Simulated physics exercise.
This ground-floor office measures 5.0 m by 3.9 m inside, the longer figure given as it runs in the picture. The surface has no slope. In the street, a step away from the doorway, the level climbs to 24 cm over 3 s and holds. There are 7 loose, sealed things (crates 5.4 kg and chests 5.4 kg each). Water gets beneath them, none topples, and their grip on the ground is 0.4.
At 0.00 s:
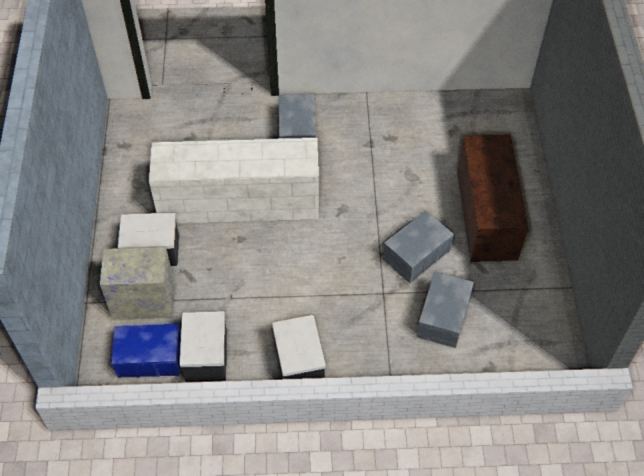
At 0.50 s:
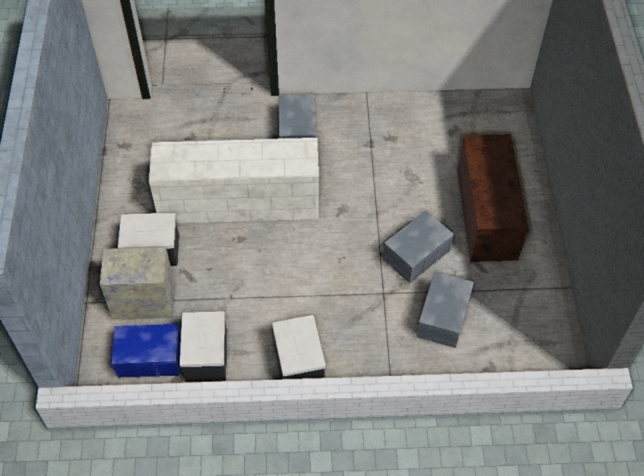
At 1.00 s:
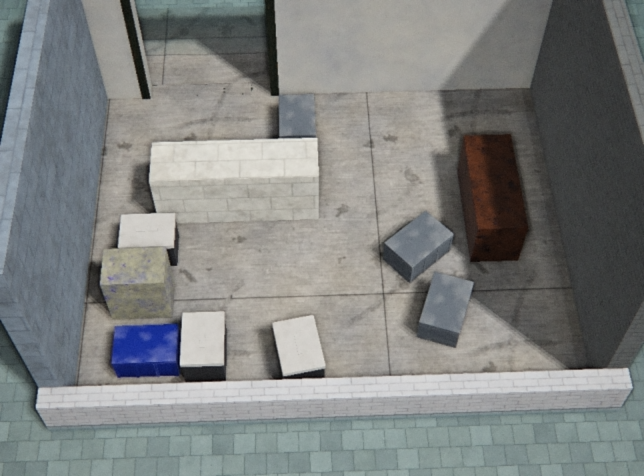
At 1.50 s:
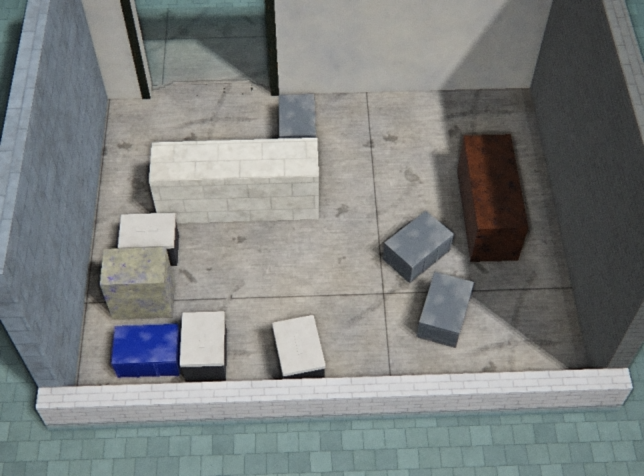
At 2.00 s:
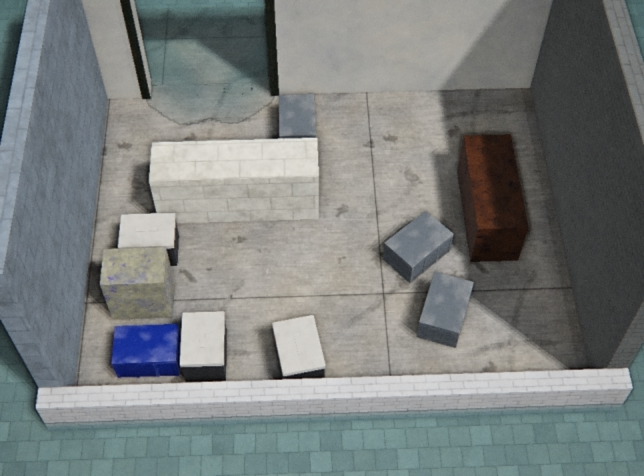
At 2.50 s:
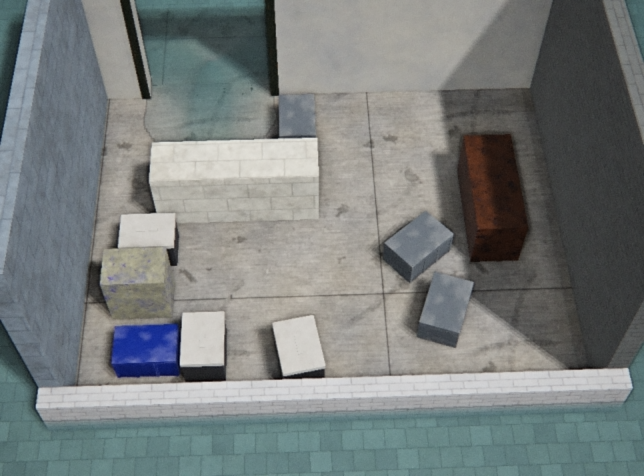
In a walled ground-floor room seen from above, greenish water covered the paving outside, then crept in through the doorway at the back and spread toward the white block, while the scattered crates stayed still.
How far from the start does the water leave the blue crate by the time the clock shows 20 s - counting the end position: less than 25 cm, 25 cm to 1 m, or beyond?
Blue crate gets carried off.
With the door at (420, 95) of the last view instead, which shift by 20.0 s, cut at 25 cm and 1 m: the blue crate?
Then the blue crate is nudged along.
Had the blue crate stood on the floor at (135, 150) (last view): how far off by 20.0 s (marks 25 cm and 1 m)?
It travels far.
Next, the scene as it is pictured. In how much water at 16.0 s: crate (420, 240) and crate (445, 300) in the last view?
Roughly 14 and 16 cm.
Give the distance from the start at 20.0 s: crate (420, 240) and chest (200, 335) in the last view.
In that order: 20 cm, 300 cm.
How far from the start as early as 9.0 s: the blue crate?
About 30 cm.
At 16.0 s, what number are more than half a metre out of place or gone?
By then 4.
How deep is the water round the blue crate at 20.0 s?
About 17 cm.
After 4.0 s the blue crate is near (145, 343), 0.0 m from its start, aground; 0 afloat.
After 9.0 s the blue crate is near (164, 321), 0.3 m from its start, afloat; 7 afloat.
After 16.0 s the blue crate is near (154, 324), 0.2 m from its start, afloat; 7 afloat.
After 20.0 s the blue crate is near (281, 267), 1.5 m from its start, afloat; 7 afloat.
